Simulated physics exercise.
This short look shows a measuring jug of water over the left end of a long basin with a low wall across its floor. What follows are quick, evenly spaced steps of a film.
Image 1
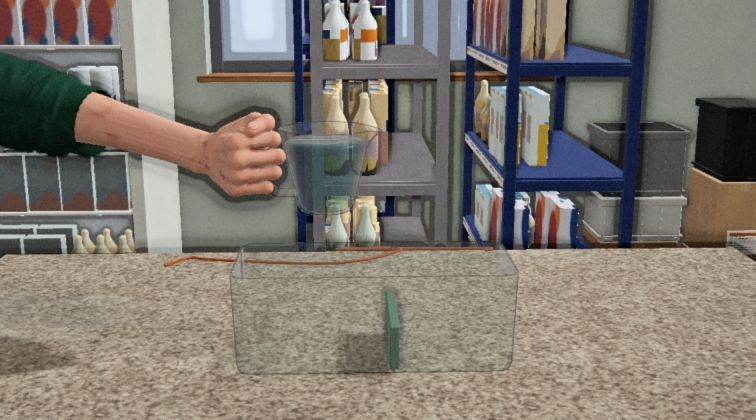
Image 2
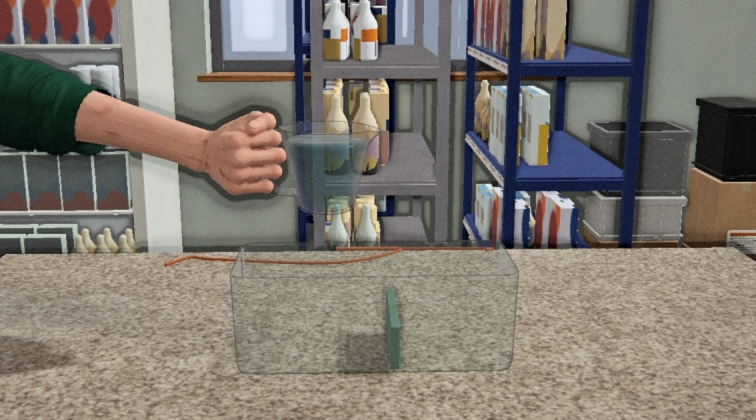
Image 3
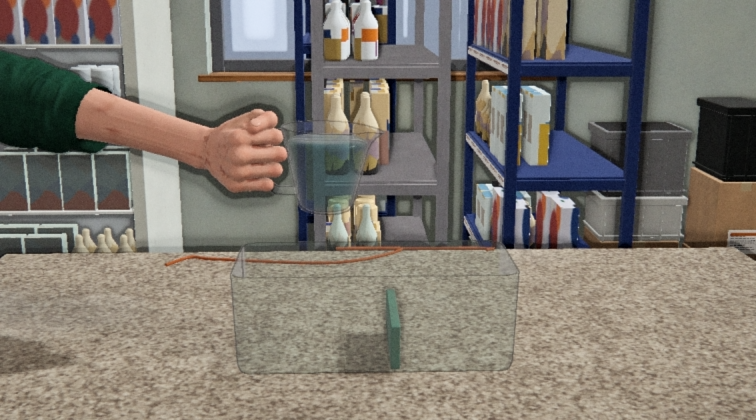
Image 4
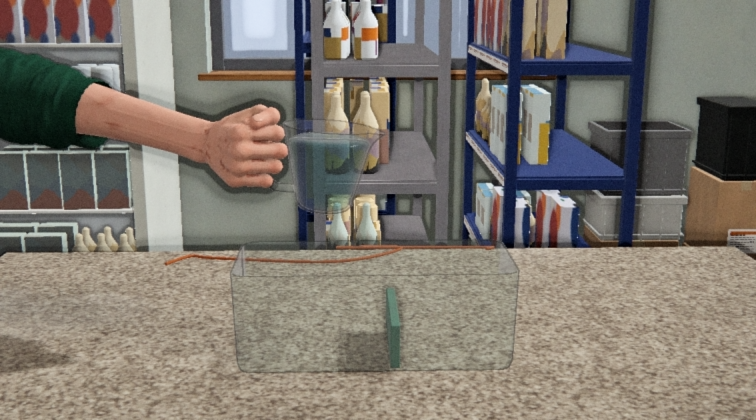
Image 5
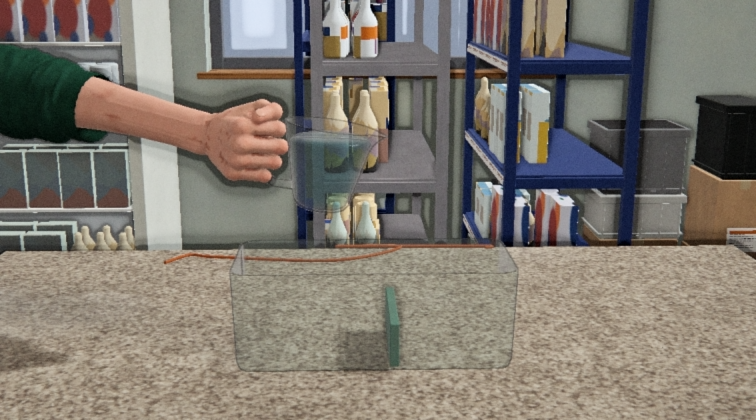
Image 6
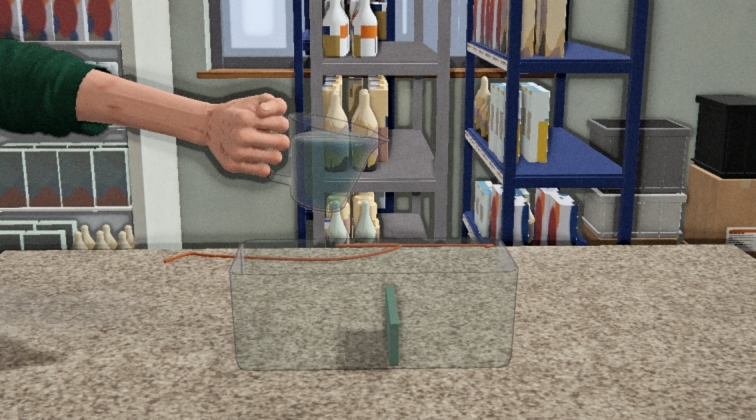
A hand holding a clear jug of water slowly tilts it slightly rightward above a long transparent basin with a low green wall.
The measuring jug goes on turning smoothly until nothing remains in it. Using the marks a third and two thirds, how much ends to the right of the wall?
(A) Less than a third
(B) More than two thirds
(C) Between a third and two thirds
More than two thirds (B).
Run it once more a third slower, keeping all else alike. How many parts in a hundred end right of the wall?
It comes to around 95 per cent.
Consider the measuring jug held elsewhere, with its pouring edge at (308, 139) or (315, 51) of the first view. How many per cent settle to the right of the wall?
5 %, then 20 %.
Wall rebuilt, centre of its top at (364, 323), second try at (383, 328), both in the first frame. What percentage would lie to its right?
The first gives 95 %, the second 95 %.
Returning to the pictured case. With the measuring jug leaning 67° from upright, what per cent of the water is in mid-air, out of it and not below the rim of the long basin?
About 20 per cent.
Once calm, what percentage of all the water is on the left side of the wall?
That works out to roughly 5 percent.
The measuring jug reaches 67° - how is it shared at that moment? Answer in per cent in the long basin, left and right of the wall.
Split: Left 0 per cent, right 15 per cent.
A moment on, the measuring jug is tipped part way and 66 per cent is still to pour, 0 is left of the wall and 13 right of it.
Next, the measuring jug is tipped on its side and 13 per cent is still to pour, 1 is left of the wall and 75 right of it.
Then the measuring jug is tipped right over and 0 per cent is still to pour, 4 is left of the wall and 95 right of it.
Later the measuring jug is tipped right over and 0 per cent is still to pour, 4 is left of the wall and 95 right of it.
Finally, 4 per cent lies left of the wall, 95 right of it and 1 outside.
